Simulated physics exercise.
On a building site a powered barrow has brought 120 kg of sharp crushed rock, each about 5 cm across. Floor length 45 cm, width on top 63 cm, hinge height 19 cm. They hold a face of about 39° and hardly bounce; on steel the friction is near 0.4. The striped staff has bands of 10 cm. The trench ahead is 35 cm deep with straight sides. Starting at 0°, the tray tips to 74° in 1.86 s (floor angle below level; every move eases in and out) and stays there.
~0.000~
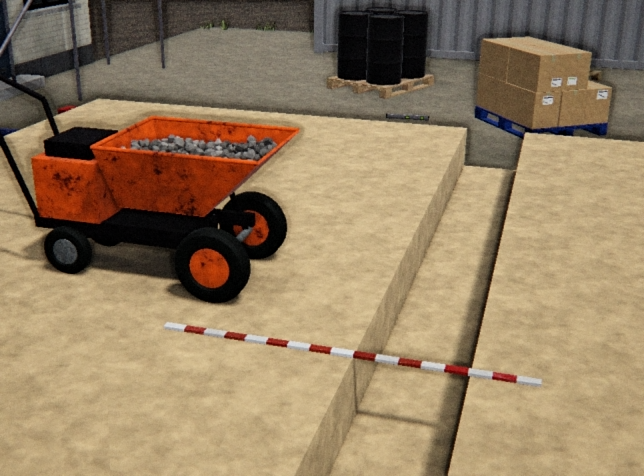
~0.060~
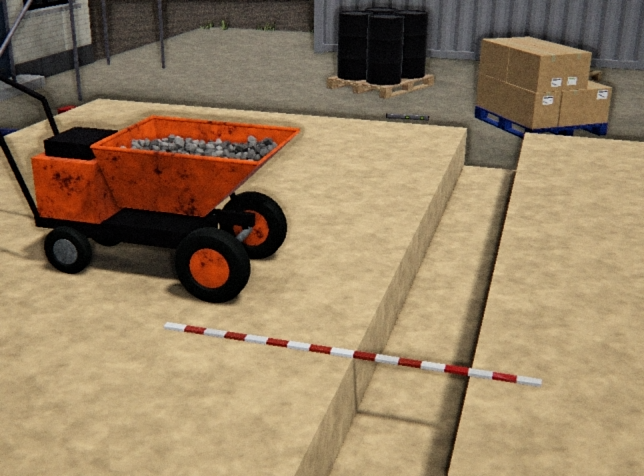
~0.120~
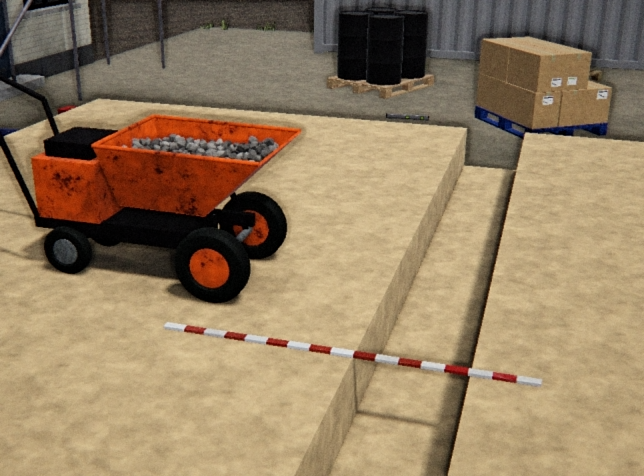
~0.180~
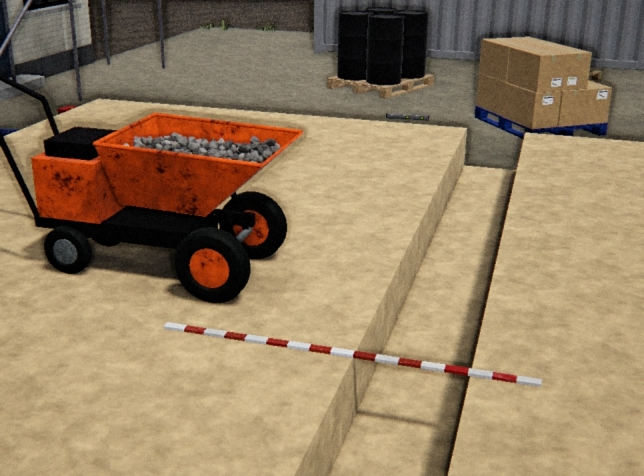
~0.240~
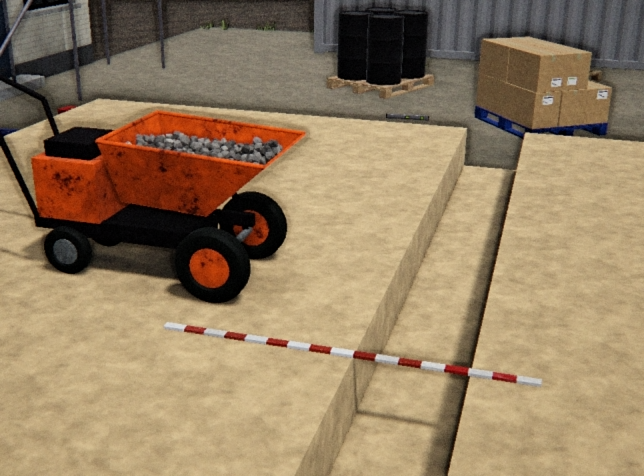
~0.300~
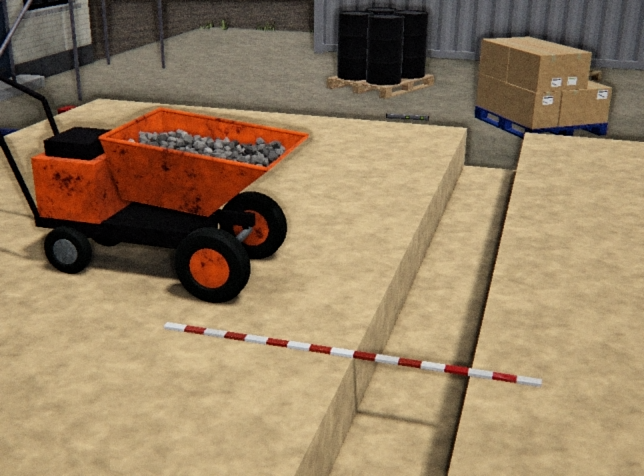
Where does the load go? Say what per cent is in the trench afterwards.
About 44 per cent.
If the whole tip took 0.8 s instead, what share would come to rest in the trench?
In that case some 55 per cent.
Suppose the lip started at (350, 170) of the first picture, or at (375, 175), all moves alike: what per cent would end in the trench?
First some 100, then 70 per cent.
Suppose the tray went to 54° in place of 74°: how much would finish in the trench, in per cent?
It would be near 0 per cent.
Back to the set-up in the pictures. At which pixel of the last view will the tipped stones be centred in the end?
Around (405, 357).
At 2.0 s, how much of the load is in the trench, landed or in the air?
About 20 per cent by then.
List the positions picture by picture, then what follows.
In the first picture, the tray is at 0°, its lip at (257, 164); the top of the load is at (228, 144).
In the second picture, the tray is at 0°, its lip at (258, 164); the top of the load is at (228, 144); the stones move at 0.1 m/s on average.
In the third picture, lip at (259, 165), floor tilted 1°, highest stones at (218, 142); the stones move at 0.1 m/s on average.
In the fourth picture, the tray is at 2°, its lip at (261, 166); the top of the load is at (214, 142); the stones move at 0.2 m/s on average.
In the fifth picture, lip at (264, 168), floor tilted 3°, highest stones at (192, 140); the stones move at 0.2 m/s on average.
In the sixth picture, lip at (267, 170), floor tilted 5°, highest stones at (188, 139); the stones move at 0.3 m/s on average.
After 1.4 s the floor is at 63°; 99 % in the tray, 1 % short of the trench; the foremost stones are at (349, 263).
After 2.0 s the floor is at 74°; 63 % in the tray, 19 % short of the trench, 18 % in the trench; the foremost stones are at (444, 379).
After 2.3 s the floor is at 74°; 42 % in the tray, 21 % short of the trench, 37 % in the trench; the foremost stones are at (474, 372).
After 4.3 s the floor is at 74°; 35 % in the tray, 21 % short of the trench, 44 % in the trench; the foremost stones are at (475, 367).
